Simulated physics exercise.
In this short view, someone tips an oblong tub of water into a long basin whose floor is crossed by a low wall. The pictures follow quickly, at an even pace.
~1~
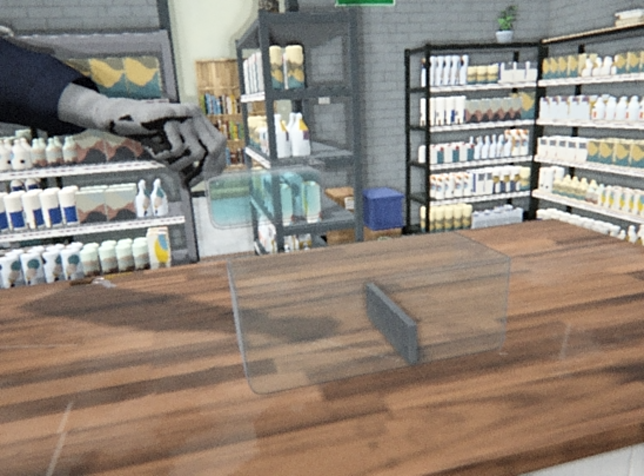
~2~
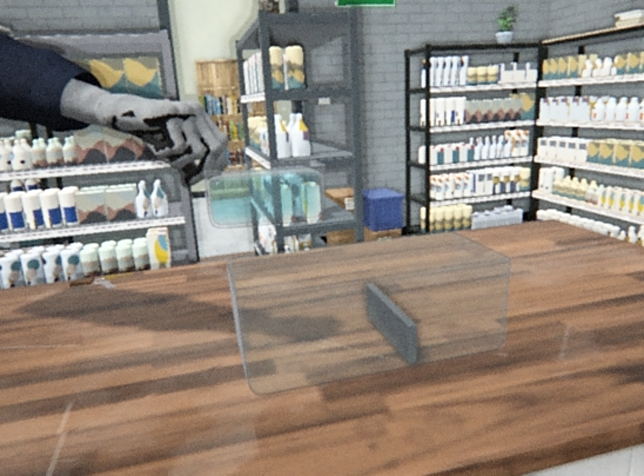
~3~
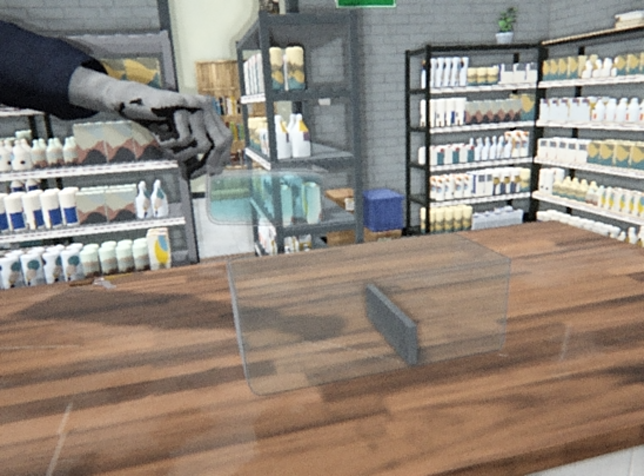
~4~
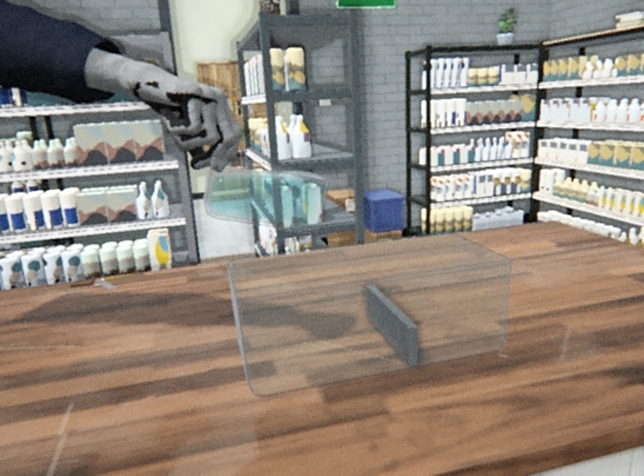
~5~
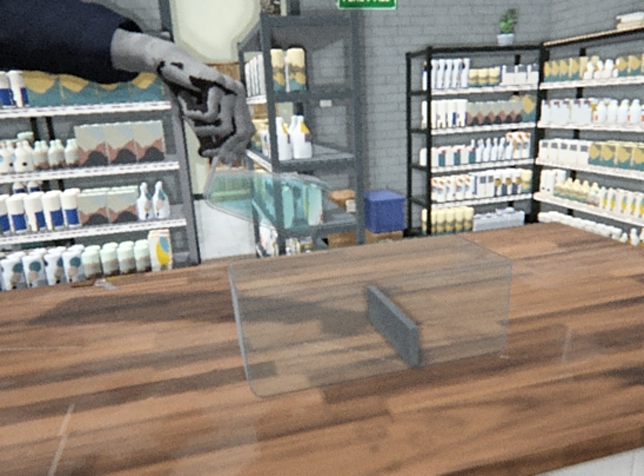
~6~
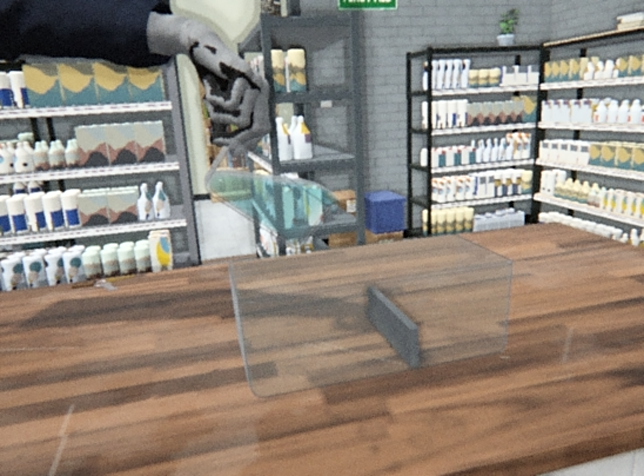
A grey hand in a dark sleeve, at the upper left, shifts a little to the right and bends downward as the clear, pale-blue tub of water beneath it tilts steadily, its right side dipping. Below it, a transparent basin crossed by a low grey wall sits on a brown wooden counter, seen from slightly above by a still camera. Behind stand shelves of bottles, a blue box and grey brick walls.
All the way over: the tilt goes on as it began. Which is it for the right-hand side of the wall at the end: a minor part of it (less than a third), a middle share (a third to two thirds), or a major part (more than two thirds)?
I reckon what ends right of the wall does not reach a third.
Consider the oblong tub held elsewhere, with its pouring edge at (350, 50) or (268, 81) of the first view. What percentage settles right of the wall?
About 70 and 5 per cent.
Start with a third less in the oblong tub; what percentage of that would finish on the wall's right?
I'd put it at around 5 %.
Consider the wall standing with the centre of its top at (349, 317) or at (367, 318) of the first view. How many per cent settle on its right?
First try close to 65 percent, second try close to 30 percent.
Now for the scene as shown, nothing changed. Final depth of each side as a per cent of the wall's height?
The left reaches some 30 %, the right about 0 %.
A moment on, the tilt is 110° and 9 per cent is still to pour, 73 is left of the wall and 0 right of it.
Next, the tilt is 115° and 1 per cent is still to pour, 91 is left of the wall and 2 right of it.
Then the tilt is 115° and 0 per cent is still to pour, 92 is left of the wall and 7 right of it.
Later the tilt is 115° and 0 per cent is still to pour, 92 is left of the wall and 7 right of it.
Finally, 92 per cent lies left of the wall, 7 right of it and 1 outside.
